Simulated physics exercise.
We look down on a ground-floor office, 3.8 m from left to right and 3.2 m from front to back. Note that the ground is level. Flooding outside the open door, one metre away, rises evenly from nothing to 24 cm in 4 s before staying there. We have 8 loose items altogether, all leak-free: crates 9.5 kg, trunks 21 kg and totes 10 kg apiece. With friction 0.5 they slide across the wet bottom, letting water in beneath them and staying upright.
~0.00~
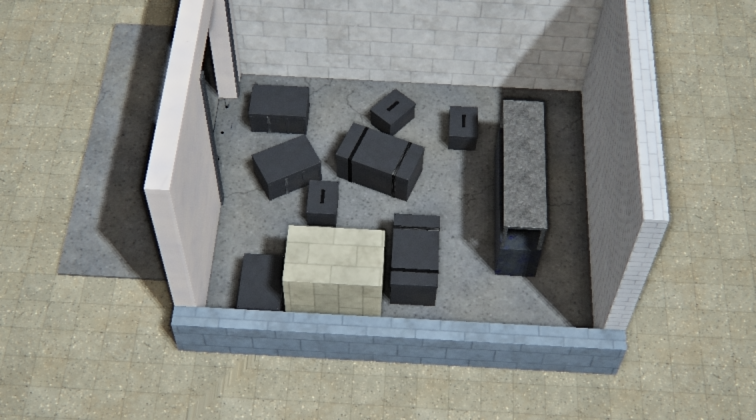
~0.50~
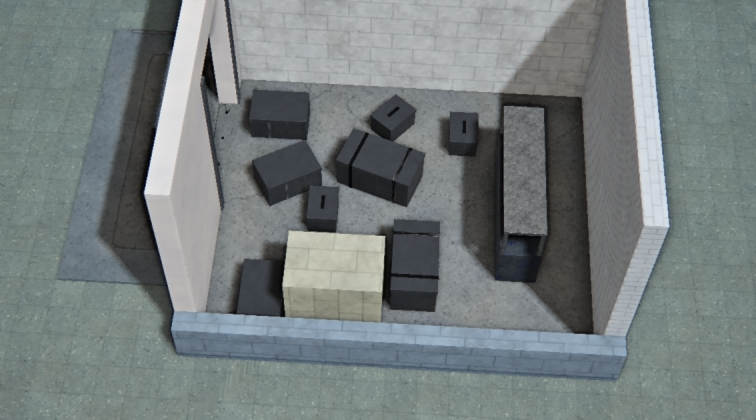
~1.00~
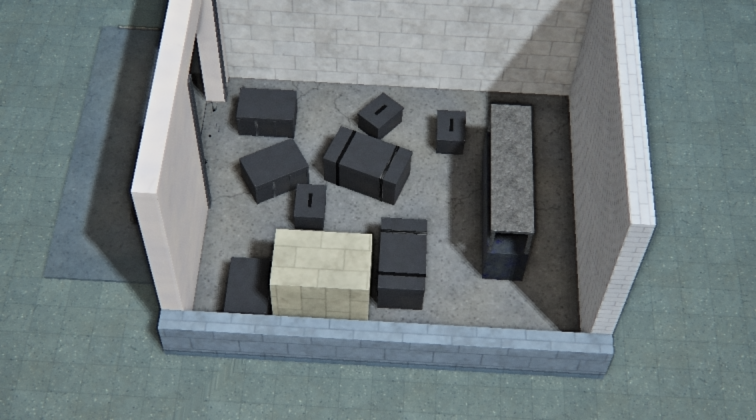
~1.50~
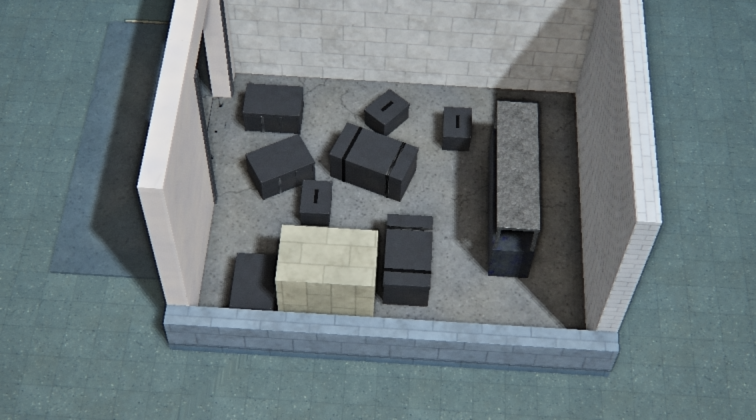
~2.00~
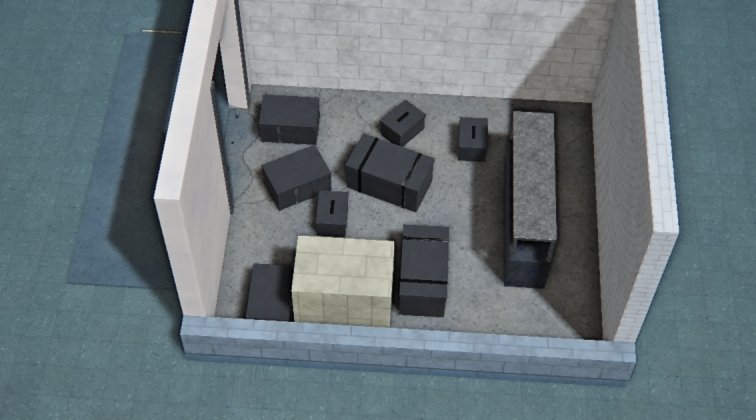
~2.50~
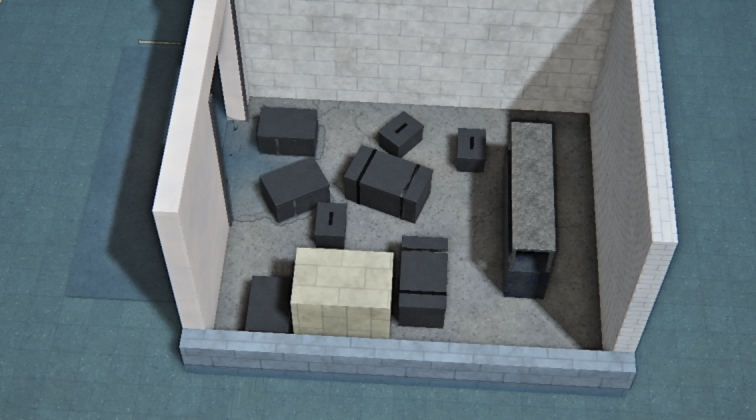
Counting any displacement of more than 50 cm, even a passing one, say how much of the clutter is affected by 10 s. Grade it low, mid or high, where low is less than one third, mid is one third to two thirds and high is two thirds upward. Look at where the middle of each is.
Grade: High.
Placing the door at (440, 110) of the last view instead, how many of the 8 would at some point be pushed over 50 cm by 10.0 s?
In that case 6 of them.
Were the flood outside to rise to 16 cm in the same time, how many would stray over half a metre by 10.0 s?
In that case the number is 6.
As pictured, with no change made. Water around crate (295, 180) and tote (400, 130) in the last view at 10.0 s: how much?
Roughly 19 and 20 cm.
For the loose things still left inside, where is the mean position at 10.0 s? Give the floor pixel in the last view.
Averaged position, last view: Near pixel (453, 282).
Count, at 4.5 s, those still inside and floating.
Count at that moment: 2.
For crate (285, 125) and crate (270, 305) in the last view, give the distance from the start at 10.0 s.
Respectively 300 and 30 centimetres.
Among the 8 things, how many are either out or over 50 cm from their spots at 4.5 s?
By then the count is 2.
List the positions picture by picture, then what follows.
In the first frame, a crate at (286, 159) rests on the ground; a trunk at (380, 151), on the bottom; water covers 0.0 m2; 0 of 8 have shifted.
In the second frame, a crate at (287, 164) rests on the ground; a trunk at (381, 156), on the bottom; water covers 0.0 m2; 0 of 8 have shifted.
In the third frame, a crate at (274, 162) rests on the ground; a trunk at (368, 155), on the bottom; 0.0 m2 under water; 0 of 8 have shifted.
In the fourth frame, a crate at (280, 158) rests on the ground; a trunk at (374, 151) rests on the ground; water covers 0.0 m2; 0 of 8 have shifted.
In the fifth frame, a crate at (296, 169), on the bottom; a trunk at (390, 162), on the bottom; 0.1 m2 under water; 0 of 8 have shifted.
In the sixth frame, a crate at (295, 181) rests on the ground; a trunk at (389, 173) rests on the ground; 0.5 m2 under water; 0 of 8 have shifted.
After 3.5 s 0 of 8 are over 50 cm from their spots; 0 afloat.
After 4.5 s 2 of 8 are over 50 cm from their spots; 2 afloat.
After 7.0 s 7 of 8 are over 50 cm from their spots; 6 afloat.
After 10.0 s 7 of 8 are over 50 cm from their spots, and 7 have been at some point; 8 afloat.
